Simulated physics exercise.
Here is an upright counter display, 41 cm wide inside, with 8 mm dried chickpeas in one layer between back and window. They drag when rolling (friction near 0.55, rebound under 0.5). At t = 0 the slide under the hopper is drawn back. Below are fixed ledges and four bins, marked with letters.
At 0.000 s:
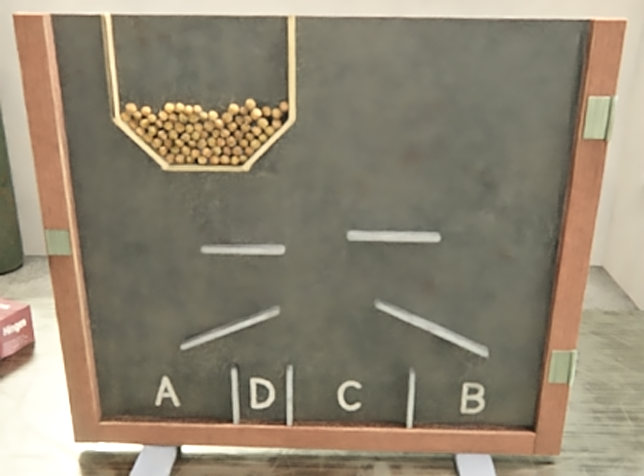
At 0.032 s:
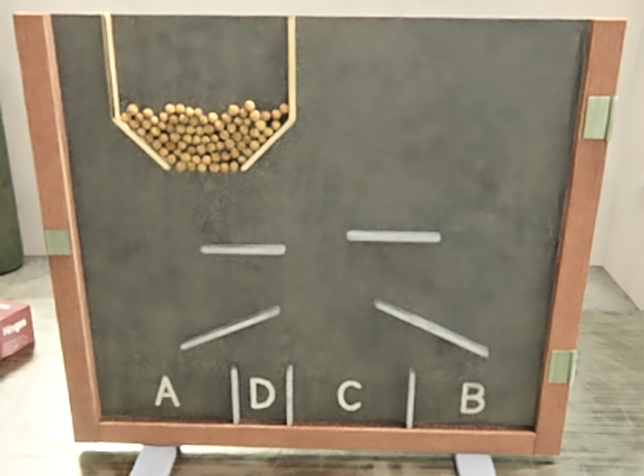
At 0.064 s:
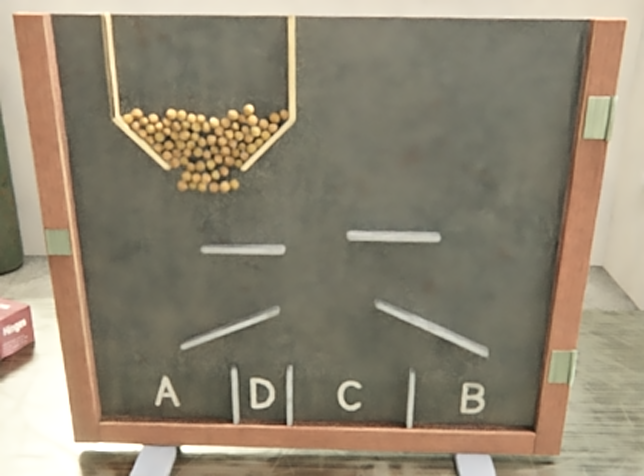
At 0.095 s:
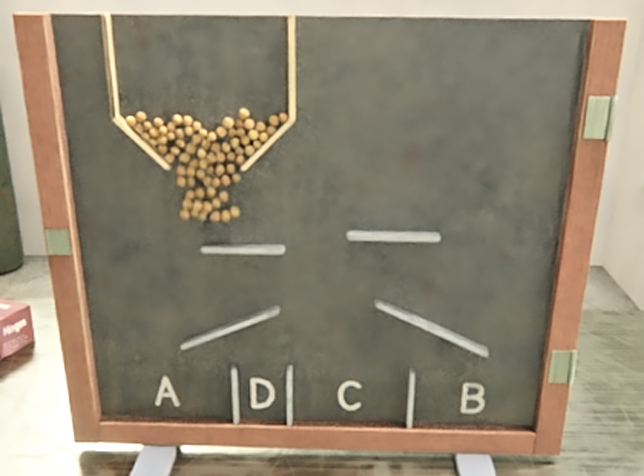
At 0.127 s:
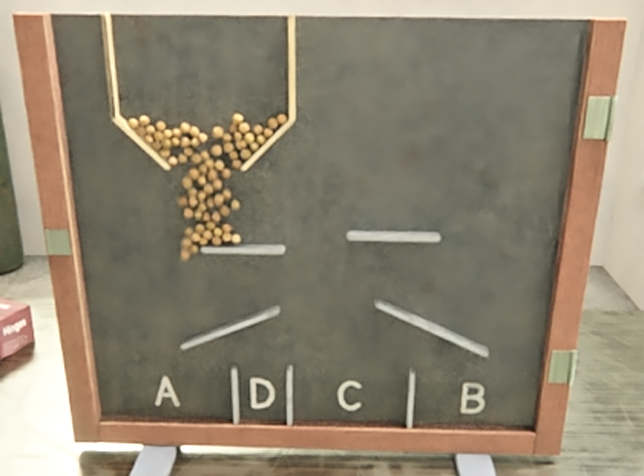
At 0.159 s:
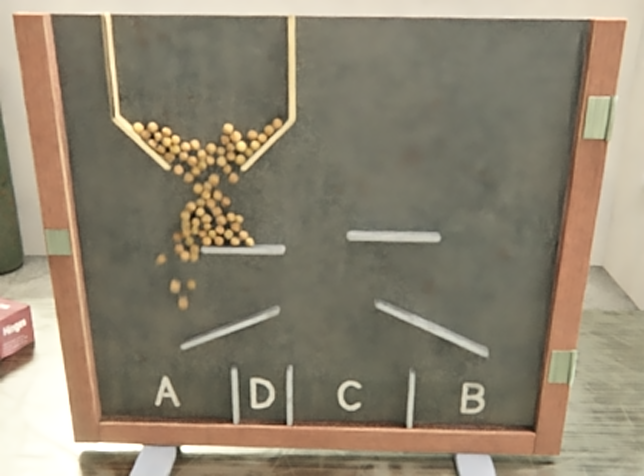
Small tan balls sit heaped in a hopper at the upper left of a dark upright board, then begin dropping through its opened bottom. They pour in a thickening stream onto the level ledge below, where some pile up while a few slip past its left end toward the sloped ledge.
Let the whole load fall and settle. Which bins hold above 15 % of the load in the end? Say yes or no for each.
A: Yes; B: No; C: No; D: No.
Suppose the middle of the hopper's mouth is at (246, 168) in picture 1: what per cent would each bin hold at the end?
Bin A: 35; bin B: 0; bin C: 40; bin D: 0.
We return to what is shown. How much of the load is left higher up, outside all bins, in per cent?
About 25 per cent.
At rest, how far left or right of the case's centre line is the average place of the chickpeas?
Some 12 cm left of it.
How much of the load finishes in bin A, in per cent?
About 70 per cent.
After 0.24 s, 85 % have left the hopper; down in the bins, A 5 %.
After 0.34 s, 100 % have left the hopper; down in the bins, A 30 %.
After 0.55 s, 100 % have left the hopper; down in the bins, A 65 %, C 10 %.
In the end, by 1.5 s, A 70 %, B 0 %, C 10 %, D 0 %, left higher up 25 %.
